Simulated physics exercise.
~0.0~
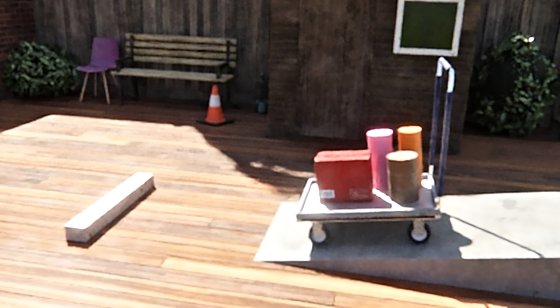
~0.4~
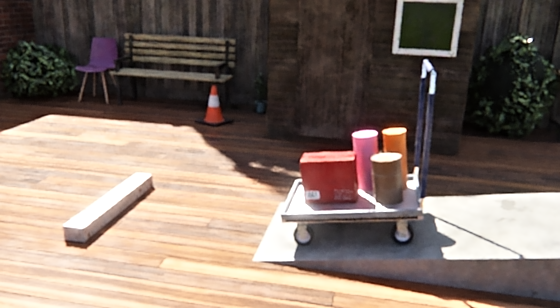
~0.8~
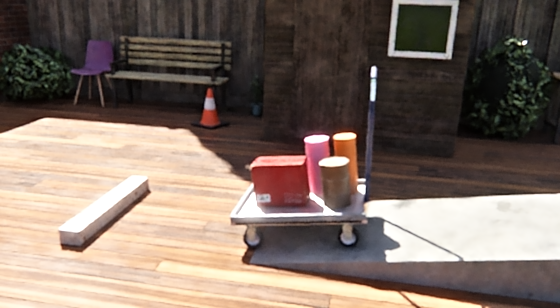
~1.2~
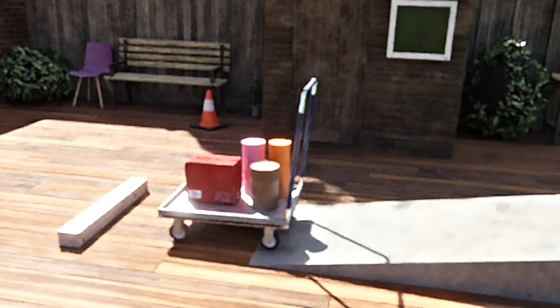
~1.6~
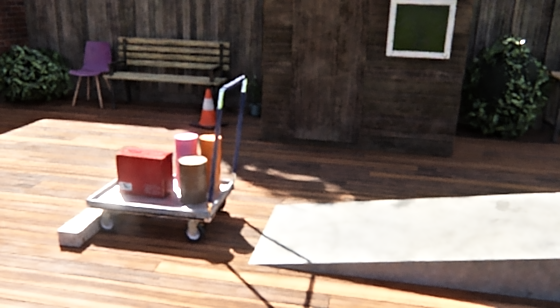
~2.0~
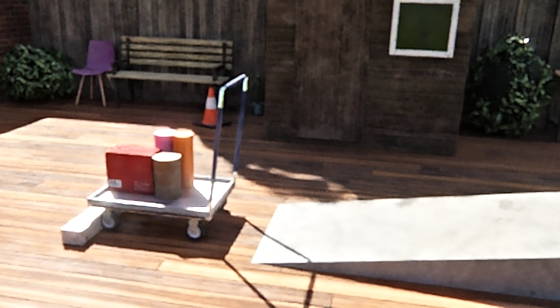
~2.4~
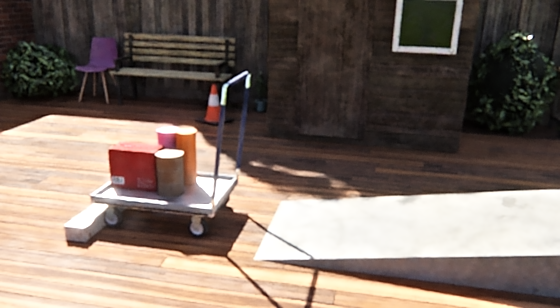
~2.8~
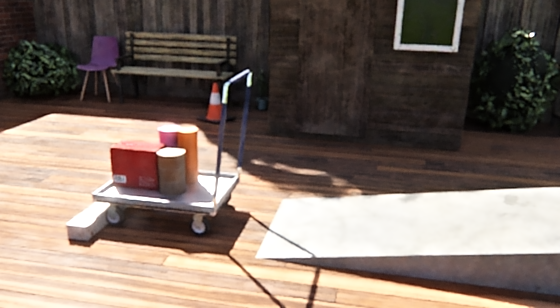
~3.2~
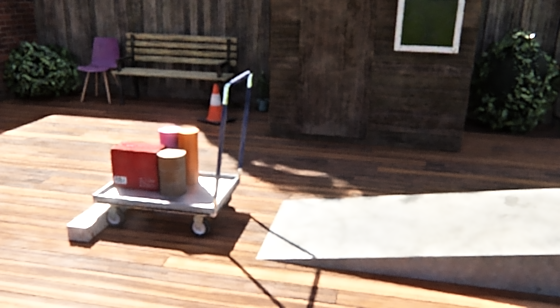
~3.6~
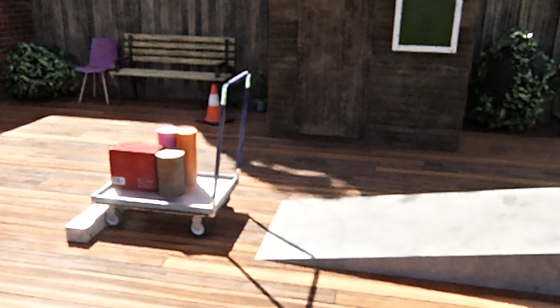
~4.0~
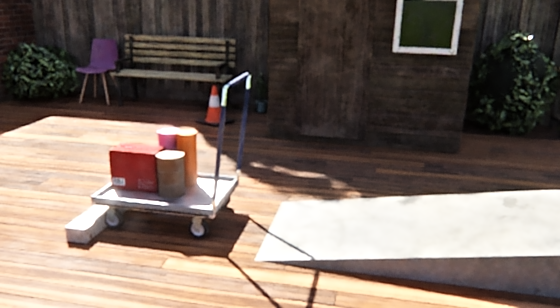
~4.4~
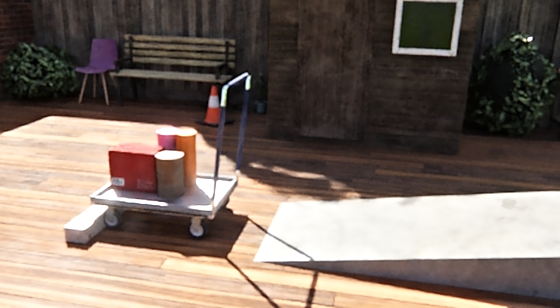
The clip shows a trolley carrying a red box and pink, orange and brown canisters rolling left down a ramp and across a wooden deck to a pale kerb, where it stops abruptly; the load slides forward slightly, and everything remains upright aboard.
